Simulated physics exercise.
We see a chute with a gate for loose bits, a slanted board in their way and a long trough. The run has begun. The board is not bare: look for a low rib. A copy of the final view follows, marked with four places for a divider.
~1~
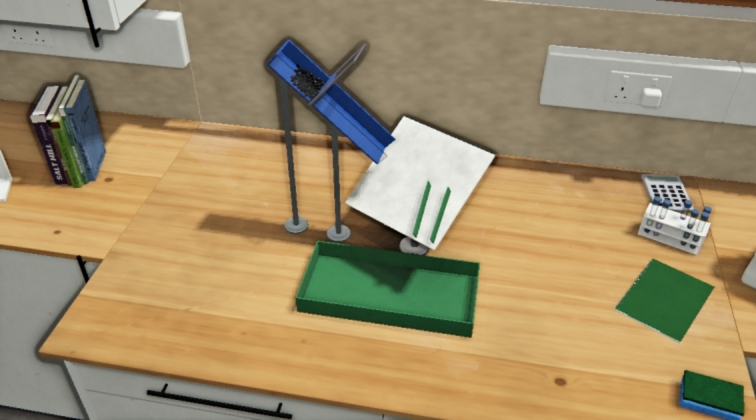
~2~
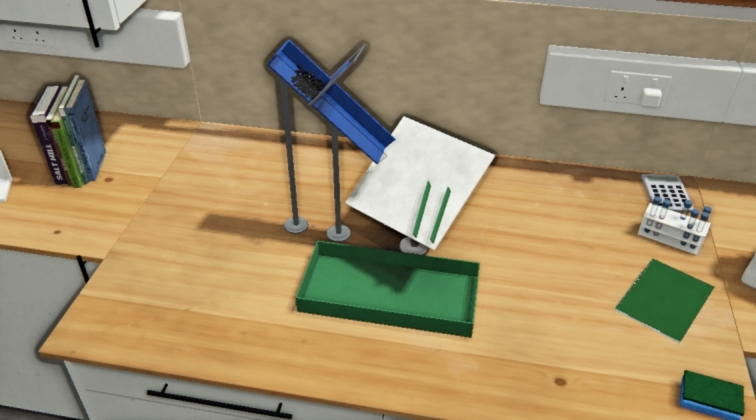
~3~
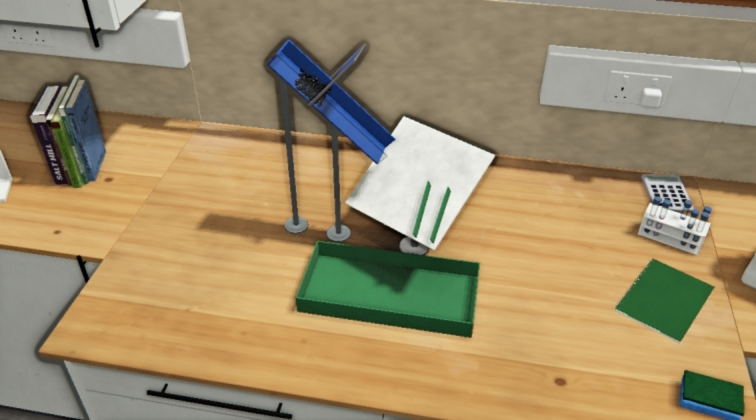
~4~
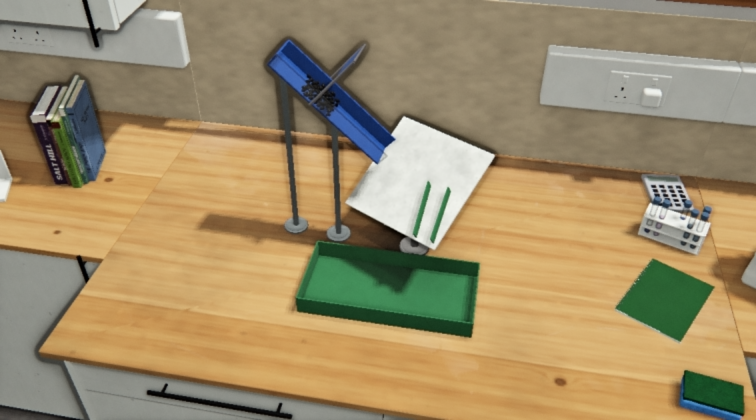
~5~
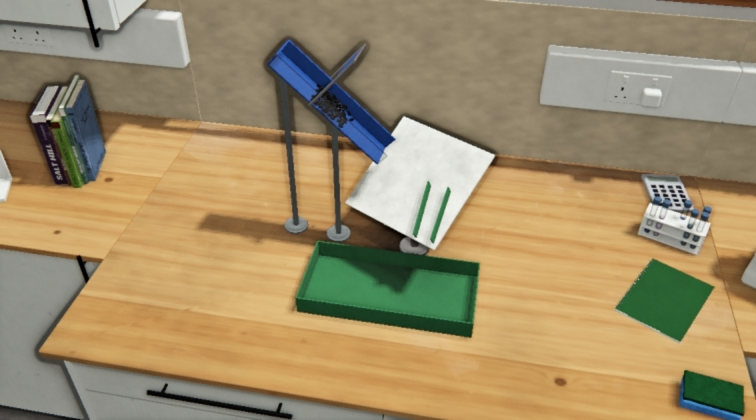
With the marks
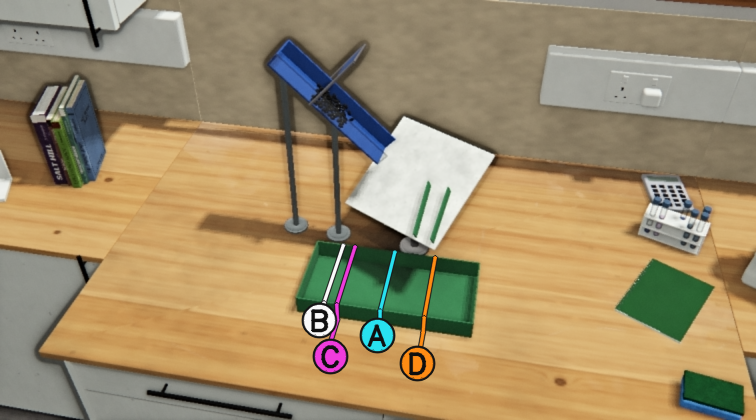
The clip opens on a wooden counter where a cluster of black beans sits near the top of a sloping blue chute, above a tilted white board with two thin green ribs and an empty green trough. The beans slide a short way down the chute toward the right, while everything else stays still.
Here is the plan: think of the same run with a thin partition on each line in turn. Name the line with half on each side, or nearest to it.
A works best here.
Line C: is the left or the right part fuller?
More lands on the right.
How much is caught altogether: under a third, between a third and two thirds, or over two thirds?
It is over two thirds.
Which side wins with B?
The right side.
On the marked copy, line A crosses the front rim at (380, 310); line B crosses the front rim at (324, 302); line C crosses the front rim at (336, 303); line D crosses the front rim at (424, 316).
Choosing A, of what is caught, roughly half on the left of the divider, roughly half on the right.
Choosing B, of what is caught, not one piece on the left of the divider, every piece on the right.
Choosing C, of what is caught, just a few on the left of the divider, almost all on the right.
Choosing D, of what is caught, every piece on the left of the divider, not one piece on the right.
